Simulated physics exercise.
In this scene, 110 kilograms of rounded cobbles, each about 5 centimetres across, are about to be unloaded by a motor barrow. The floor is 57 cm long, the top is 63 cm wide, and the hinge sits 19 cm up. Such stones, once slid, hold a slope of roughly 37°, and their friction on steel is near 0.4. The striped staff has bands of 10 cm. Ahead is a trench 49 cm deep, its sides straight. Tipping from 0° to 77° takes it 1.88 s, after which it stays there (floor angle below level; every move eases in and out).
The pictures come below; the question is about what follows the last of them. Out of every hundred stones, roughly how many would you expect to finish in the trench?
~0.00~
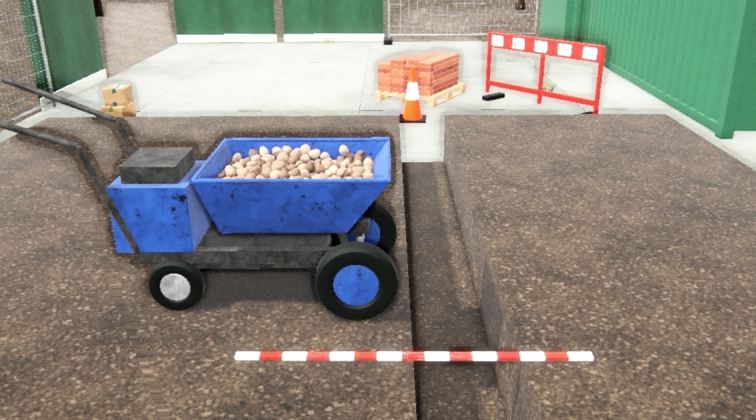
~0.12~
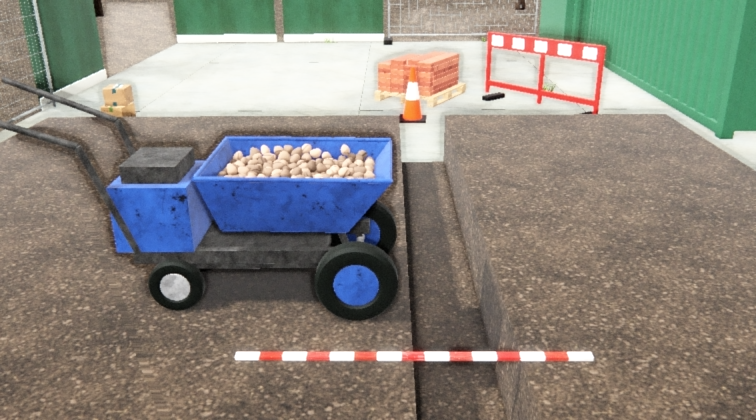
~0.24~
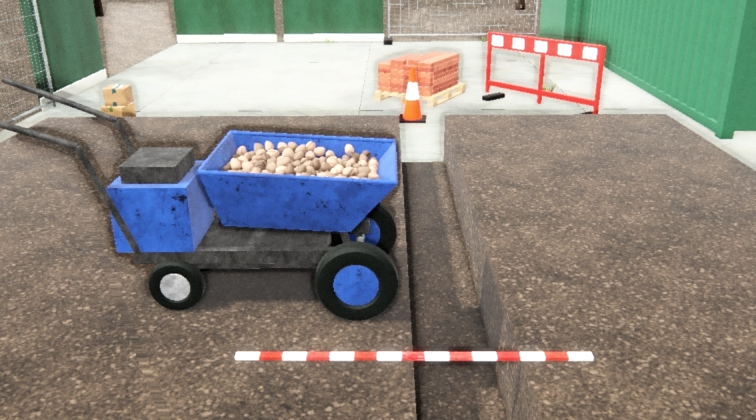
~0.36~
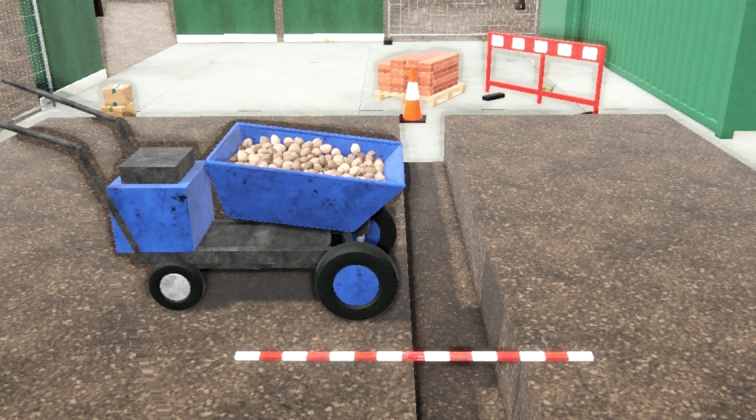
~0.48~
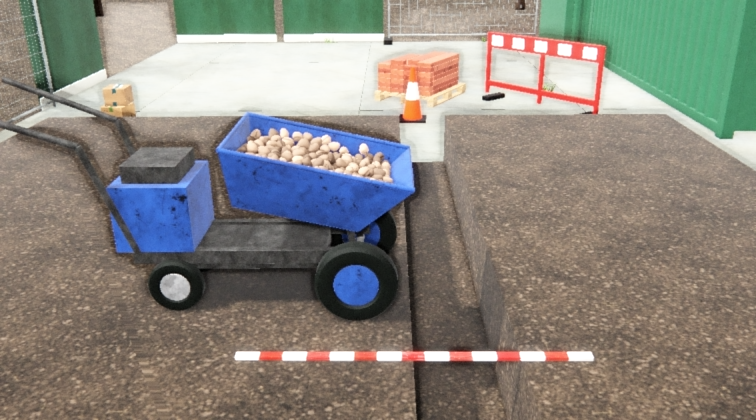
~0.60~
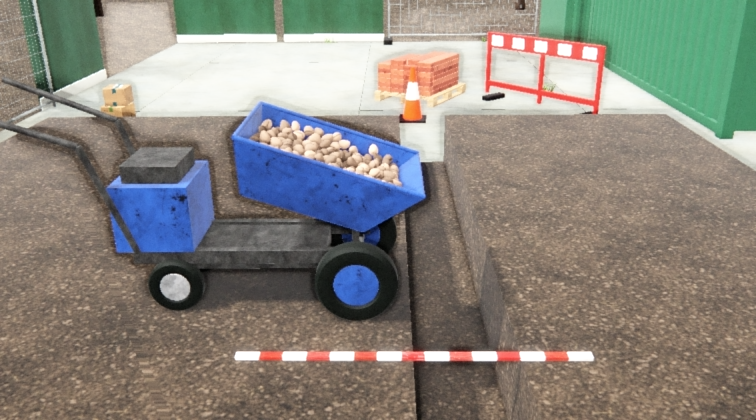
Close to 60 in every hundred.
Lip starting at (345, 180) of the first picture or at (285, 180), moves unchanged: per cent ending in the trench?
About 100 per cent first, then about 85 per cent.
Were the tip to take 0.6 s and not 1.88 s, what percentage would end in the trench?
It would come to roughly 35 per cent.
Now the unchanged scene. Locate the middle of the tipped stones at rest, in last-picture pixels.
Their middle lands near (489, 355).
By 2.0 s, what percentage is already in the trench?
Something like 35 in a hundred.
After 1.4 s the floor is at 65°; 99 % in the skip, 1 % in the trench; the foremost stones are at (481, 250).
After 2.0 s the floor is at 77°; 29 % in the skip, 36 % in the trench, 35 % past the trench; the foremost stones are at (609, 280).
After 2.3 s the floor is at 77°; 7 % in the skip, 52 % in the trench, 41 % past the trench; the foremost stones are at (666, 280).
After 4.3 s the floor is at 77°; 0 % in the skip, 60 % in the trench, 40 % past the trench; the foremost stones are at (684, 280).
